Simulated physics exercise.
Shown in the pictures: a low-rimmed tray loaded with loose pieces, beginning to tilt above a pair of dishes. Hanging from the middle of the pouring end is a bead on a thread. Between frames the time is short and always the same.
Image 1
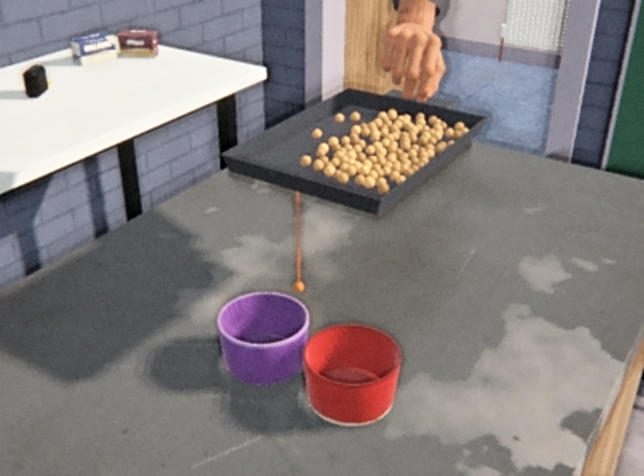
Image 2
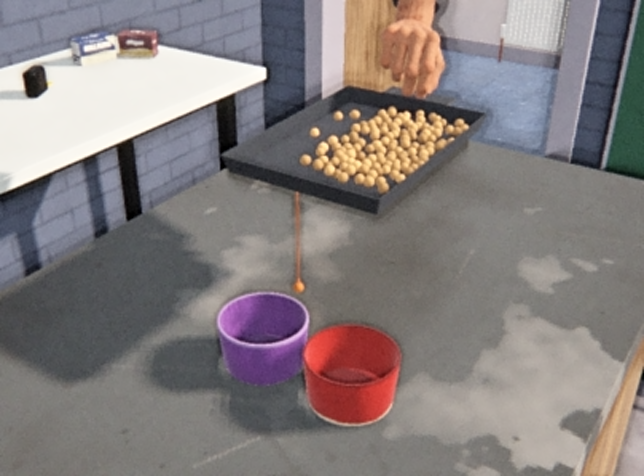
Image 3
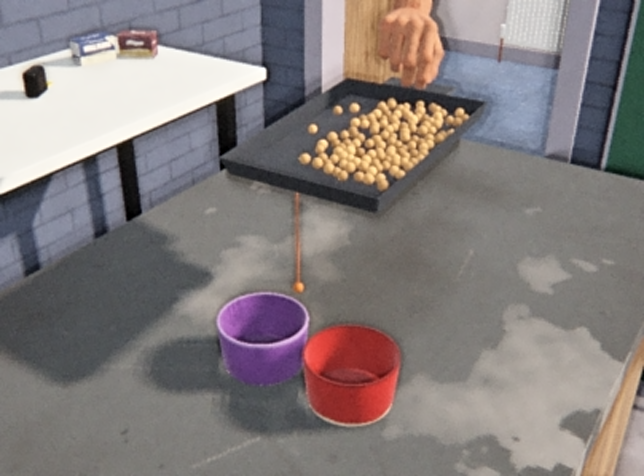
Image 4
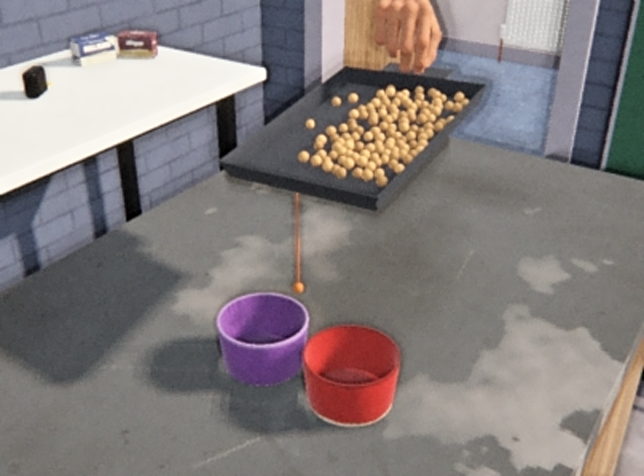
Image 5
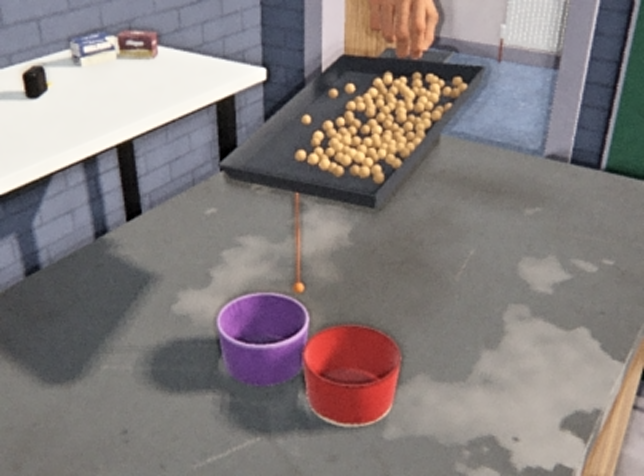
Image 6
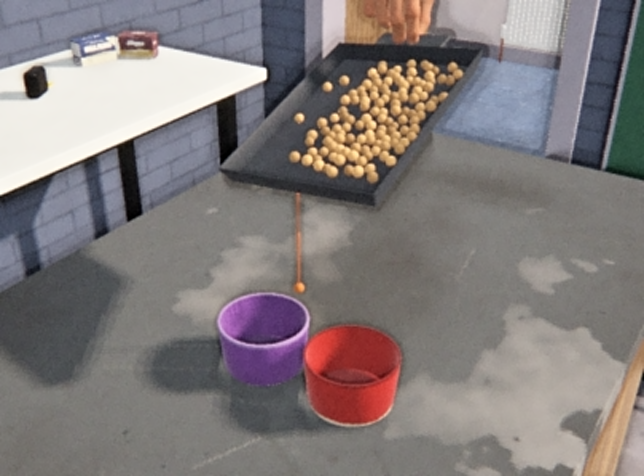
On a grey tabletop, a hand raised the far side of a dark tray of round wooden beads above a purple dish and a red one, and the beads shifted slightly left.
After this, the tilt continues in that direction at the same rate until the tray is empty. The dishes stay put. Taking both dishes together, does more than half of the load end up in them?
No.
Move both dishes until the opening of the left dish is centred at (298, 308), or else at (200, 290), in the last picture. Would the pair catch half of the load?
Well, it comes to a lesser portion at first and a greater portion after that.
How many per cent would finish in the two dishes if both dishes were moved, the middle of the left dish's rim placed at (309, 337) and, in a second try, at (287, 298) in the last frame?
I'd say about 0 percent, followed by about 10 percent.
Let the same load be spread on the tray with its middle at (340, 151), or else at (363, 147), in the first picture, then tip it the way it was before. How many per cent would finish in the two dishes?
Estimate: 20 % first, 20 % second.
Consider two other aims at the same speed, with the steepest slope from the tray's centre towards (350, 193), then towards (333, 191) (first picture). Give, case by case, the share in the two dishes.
The first try would leave around 80 per cent there, the second around 80 per cent.
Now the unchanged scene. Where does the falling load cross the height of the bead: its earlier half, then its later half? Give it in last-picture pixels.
The leading part at (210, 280), the rest of it at (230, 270).
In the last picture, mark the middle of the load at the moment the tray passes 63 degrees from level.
About (247, 186).
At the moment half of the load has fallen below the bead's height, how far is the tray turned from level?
Near 85 degrees.
Just after the last frame, tray tipped steeply; roughly two thirds on the tray; just a few in the left dish; about a tenth outside both; roughly a quarter in the air.
A moment on, tray tipped past a quarter turn; just a few on the tray; about a tenth in the left dish; the larger part outside both; about a tenth in the air.
Further on, tray tipped past a quarter turn; just a few in the right dish; about a tenth in the left dish; the larger part outside both.
When it is over, tray tipped past a quarter turn; just a few in the right dish; about a tenth in the left dish; the larger part outside both.
